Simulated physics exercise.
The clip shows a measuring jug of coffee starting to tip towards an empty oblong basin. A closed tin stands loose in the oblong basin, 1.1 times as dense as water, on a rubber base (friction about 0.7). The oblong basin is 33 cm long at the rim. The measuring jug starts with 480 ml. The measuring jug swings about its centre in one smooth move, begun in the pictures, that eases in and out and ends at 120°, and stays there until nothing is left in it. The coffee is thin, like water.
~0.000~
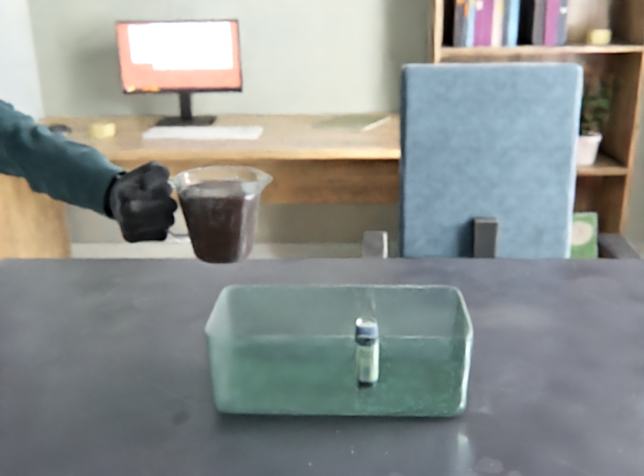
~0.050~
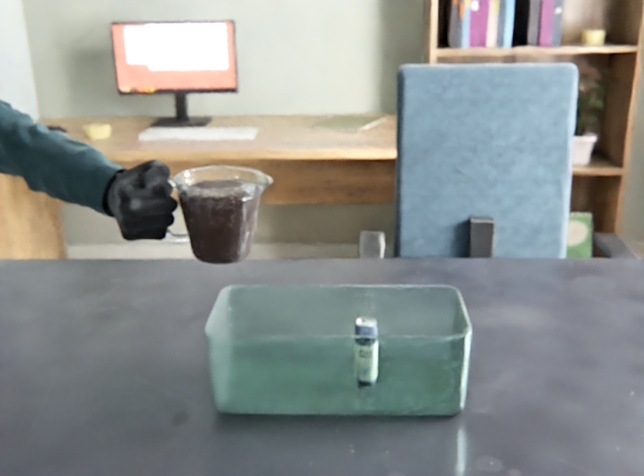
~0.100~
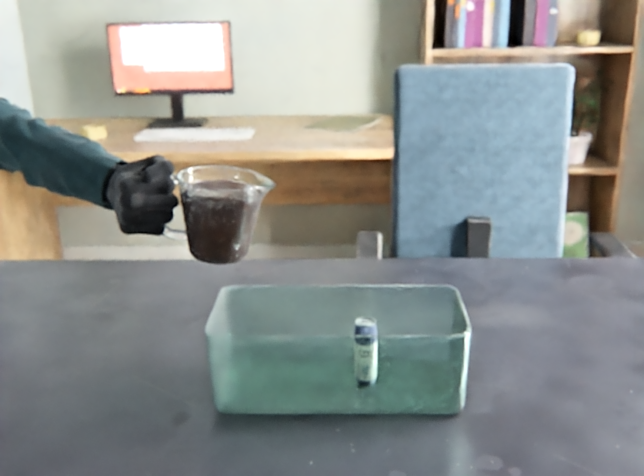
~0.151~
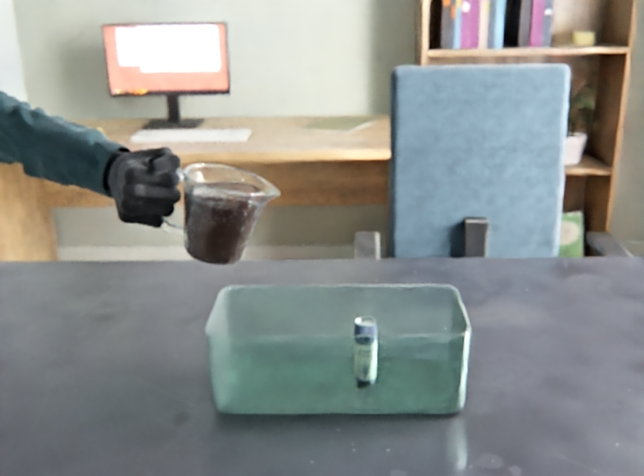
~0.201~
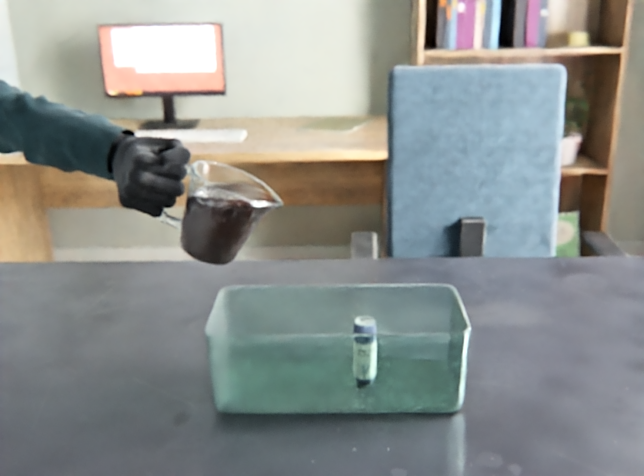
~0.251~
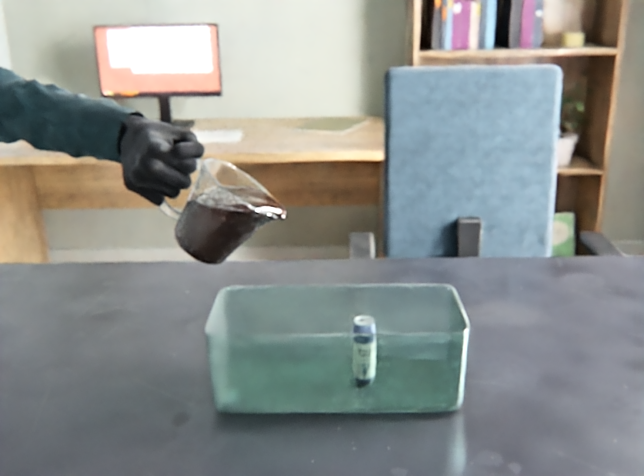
In an office, a black-gloved hand gradually tilting a glass jug of dark liquid rightward above a clear basin holding a small container.
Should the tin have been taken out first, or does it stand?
The tin stays up.
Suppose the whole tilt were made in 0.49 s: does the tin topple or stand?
Then it keeps standing.
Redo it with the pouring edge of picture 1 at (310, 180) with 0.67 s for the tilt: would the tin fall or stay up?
Then it falls.
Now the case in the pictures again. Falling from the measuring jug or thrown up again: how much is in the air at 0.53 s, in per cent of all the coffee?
About 26 per cent.
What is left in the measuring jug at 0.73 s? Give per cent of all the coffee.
Some 1 per cent.
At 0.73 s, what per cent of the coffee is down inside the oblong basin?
About 96 per cent.
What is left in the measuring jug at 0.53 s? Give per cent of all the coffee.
About 30 per cent.
After 0.53 s the tilt is 107° and 31 per cent is still to pour; the tin stands where it began.
After 0.73 s the tilt is 120° and 1 per cent is still to pour; the tin stands where it began.
After 0.94 s the tilt is 120° and 0 per cent is still to pour; the tin stands where it began.
After 1.17 s the tilt is 120° and 0 per cent is still to pour; the tin stands where it began.
In the end the tin stands where it began.
